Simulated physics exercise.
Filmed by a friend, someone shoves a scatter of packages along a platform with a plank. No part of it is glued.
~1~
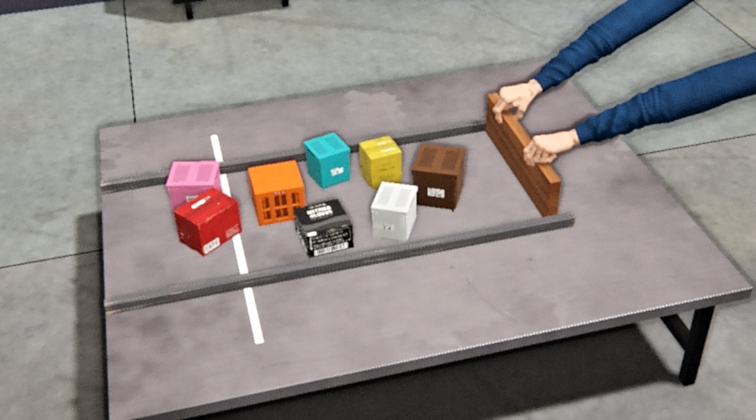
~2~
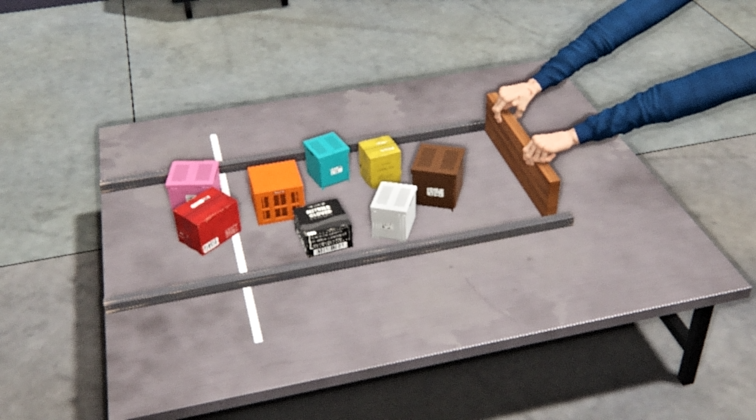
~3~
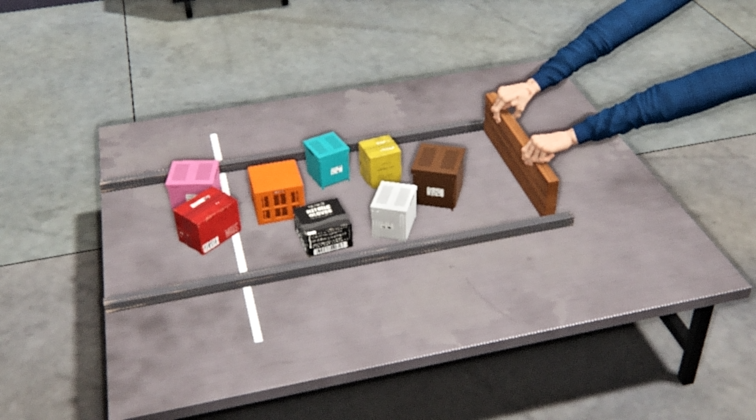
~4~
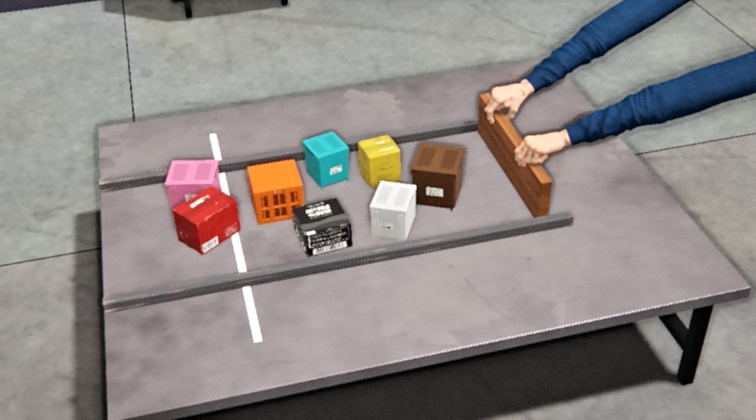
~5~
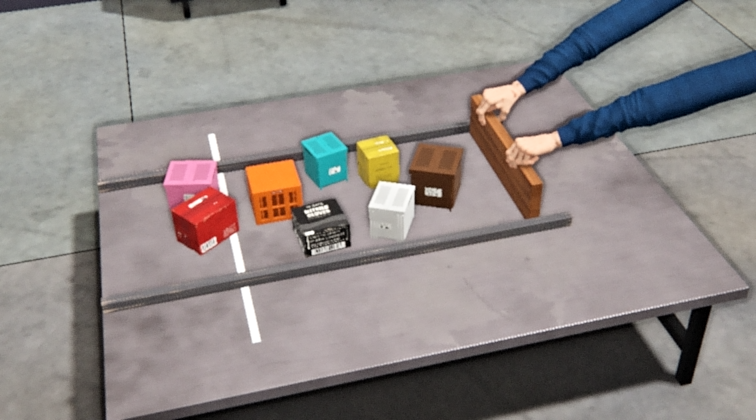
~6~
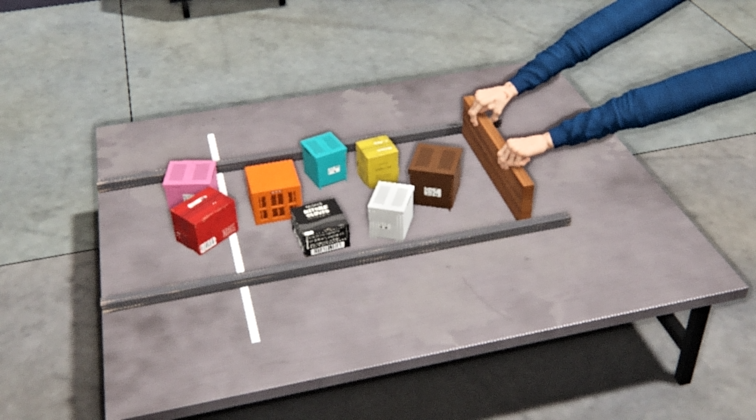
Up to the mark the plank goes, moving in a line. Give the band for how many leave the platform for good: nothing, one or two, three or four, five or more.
Band: Nothing.
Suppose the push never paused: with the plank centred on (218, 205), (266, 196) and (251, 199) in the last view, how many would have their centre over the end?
Per position: 0 / 0 / 0.
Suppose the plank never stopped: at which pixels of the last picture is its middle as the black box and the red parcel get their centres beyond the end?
Roughly (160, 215); for the second one, roughly (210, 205).
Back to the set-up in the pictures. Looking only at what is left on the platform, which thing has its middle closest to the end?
Answer: The red parcel.
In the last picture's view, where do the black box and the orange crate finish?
Around (170, 261), then around (156, 212).
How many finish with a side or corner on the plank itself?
Total: 3.
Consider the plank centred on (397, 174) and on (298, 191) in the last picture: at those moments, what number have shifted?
By then 3, and later 8.
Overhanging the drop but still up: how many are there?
I'd say 1 of them.
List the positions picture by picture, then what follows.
The first picture shows pink tote (195, 187); red parcel (209, 221); orange crate (277, 193); plank (520, 154); tape (233, 224).
The second picture shows red parcel (208, 221); yellow parcel (380, 163).
The third picture shows orange crate (277, 192); brown tote (438, 177).
The fourth picture shows pink tote (194, 185); white tote (393, 212).
The fifth picture shows red parcel (206, 221); black box (321, 227).
The sixth picture shows pink tote (192, 186); red parcel (205, 221); orange crate (274, 192); plank (495, 157); tape (230, 223).
Early on, none off yet; pink tote at rest near (192, 186); red parcel at rest near (205, 221); orange crate at rest near (274, 192).
A while later, none off yet; pink tote travelled a little near (170, 185); red parcel travelled about its own width near (168, 235); orange crate travelled about its own width near (210, 203).
Finally, the number that fall off is zero.
